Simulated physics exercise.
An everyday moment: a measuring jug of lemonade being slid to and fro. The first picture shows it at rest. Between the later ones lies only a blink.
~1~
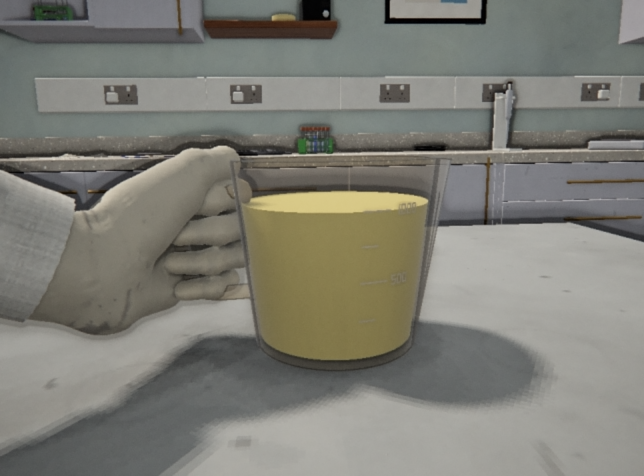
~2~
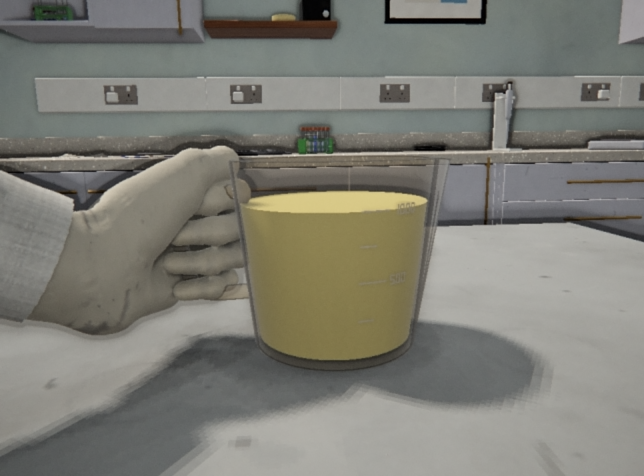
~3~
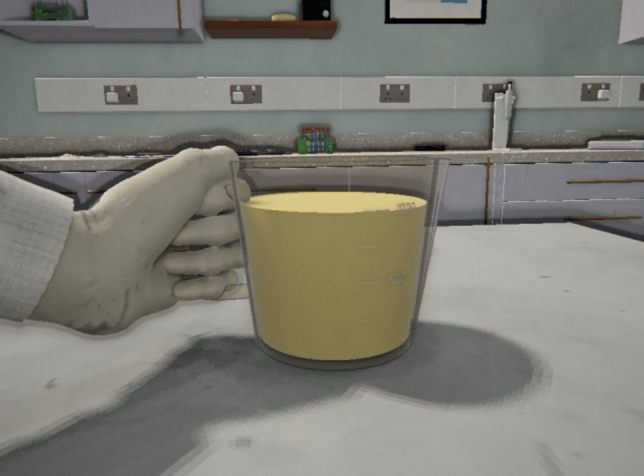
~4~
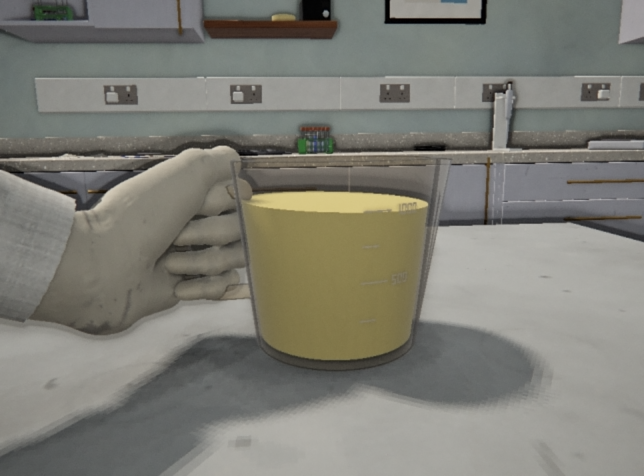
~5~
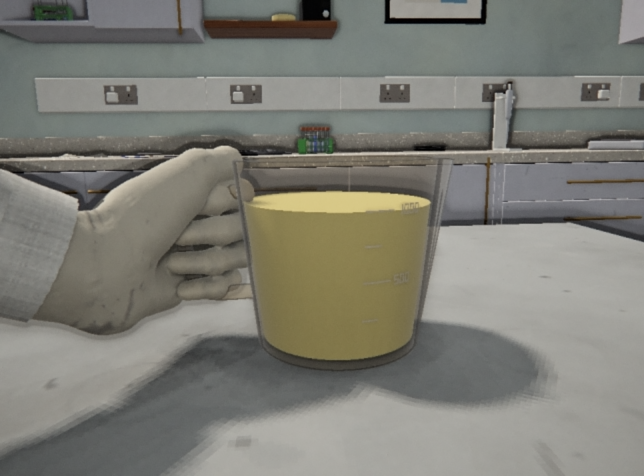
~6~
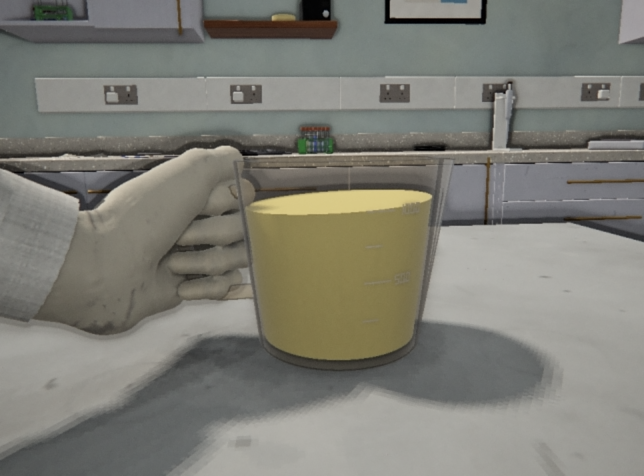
Measuring jug of yellow lemonade barely shifting right on a pale worktop, a hand at its left, the surface staying nearly level.
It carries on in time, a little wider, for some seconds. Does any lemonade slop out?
The measuring jug keeps it all in.
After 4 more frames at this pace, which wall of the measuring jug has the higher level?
To the left-hand side.
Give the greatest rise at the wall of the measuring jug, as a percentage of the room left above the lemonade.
Some 50 per cent.
A moment on, the highest wave so far climbs under half way to the rim.
When it is over, the highest wave so far climbs under half way to the rim; nothing has left it.
